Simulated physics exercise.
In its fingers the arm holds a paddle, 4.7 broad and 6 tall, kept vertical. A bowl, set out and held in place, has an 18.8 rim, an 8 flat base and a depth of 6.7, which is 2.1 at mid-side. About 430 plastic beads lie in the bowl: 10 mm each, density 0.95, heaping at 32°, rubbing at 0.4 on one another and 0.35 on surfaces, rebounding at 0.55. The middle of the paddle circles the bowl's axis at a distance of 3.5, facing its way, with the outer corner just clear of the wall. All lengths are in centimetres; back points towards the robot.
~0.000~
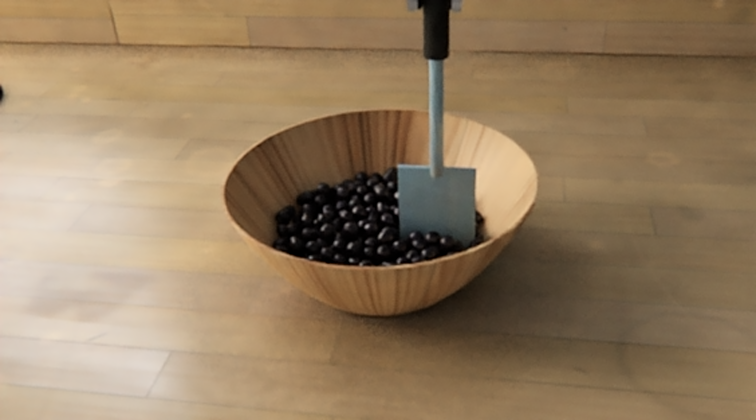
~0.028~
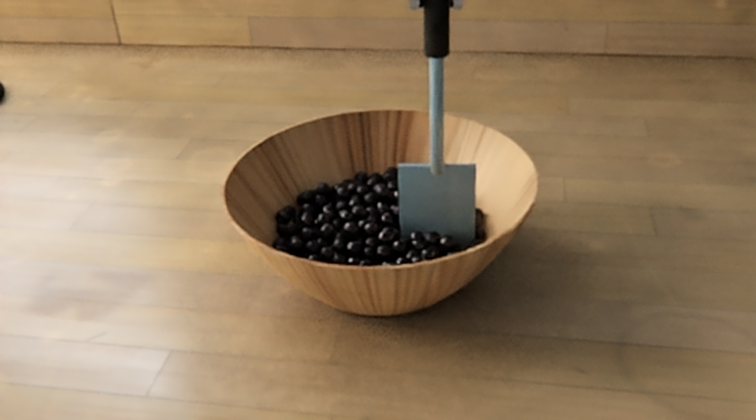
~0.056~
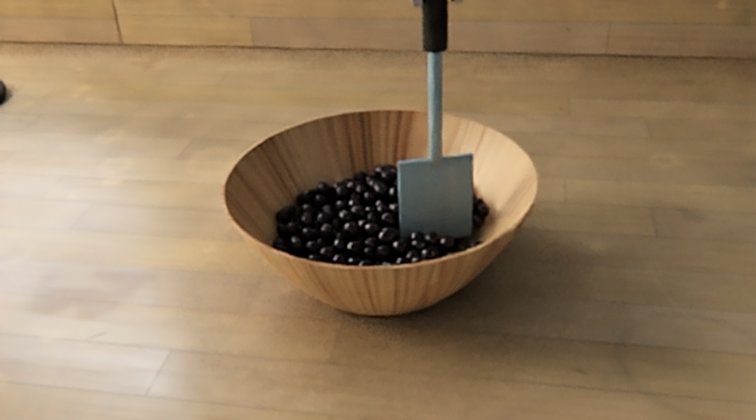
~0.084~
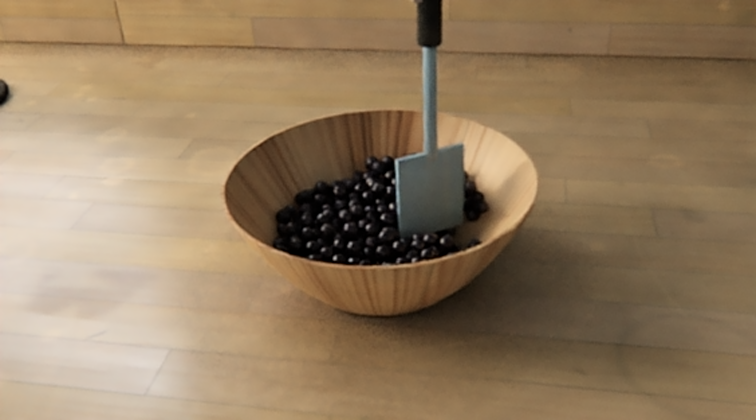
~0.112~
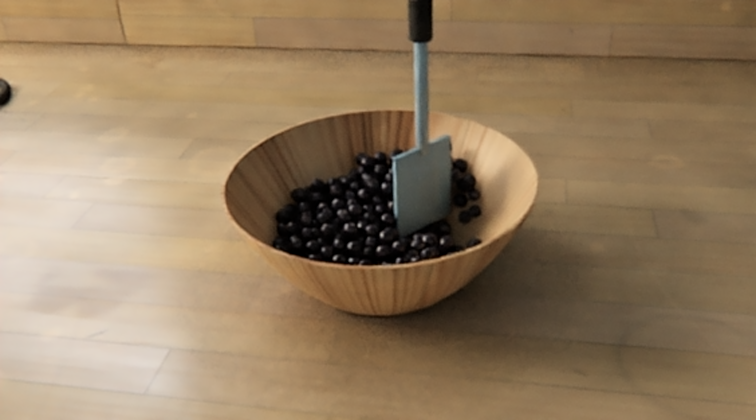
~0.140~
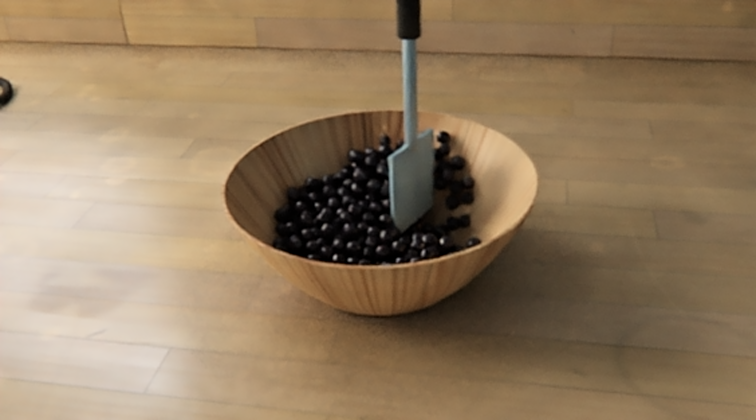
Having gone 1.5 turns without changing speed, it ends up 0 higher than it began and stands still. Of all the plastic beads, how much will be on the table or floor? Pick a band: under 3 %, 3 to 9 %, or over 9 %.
Under 3 %.
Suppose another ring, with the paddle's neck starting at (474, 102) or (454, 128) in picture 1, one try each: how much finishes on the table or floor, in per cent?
0 and 5 %.
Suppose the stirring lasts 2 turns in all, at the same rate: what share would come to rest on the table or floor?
Then some 0 per cent.
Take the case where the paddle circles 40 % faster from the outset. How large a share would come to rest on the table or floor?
My guess is about 10 per cent.
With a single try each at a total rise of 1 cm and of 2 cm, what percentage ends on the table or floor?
Trial one: Roughly 0 %; trial two: Roughly 0 %.
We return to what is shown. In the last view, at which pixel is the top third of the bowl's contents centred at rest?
Around (304, 238).
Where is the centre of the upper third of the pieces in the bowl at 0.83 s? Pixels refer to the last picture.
Centre estimate: (385, 166).
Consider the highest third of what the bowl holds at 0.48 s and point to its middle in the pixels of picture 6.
Somewhere around (366, 253) in the last view.
By 0.48 s, 251° round, highest piece 8 above the table; 426 in the bowl, 1 in flight or on the tool.
By 0.83 s, 76° round, highest piece 7 above the table; 426 in the bowl, 1 on the table or floor.
By 1.20 s, 180° round, highest piece 7 above the table; 423 in the bowl, 4 on the table or floor.
By 1.90 s, 180° round, highest piece 7 above the table; 423 in the bowl, 4 on the table or floor.
Final count, 423 in the bowl, 4 on the table or floor. That is 1 % on the table or floor.
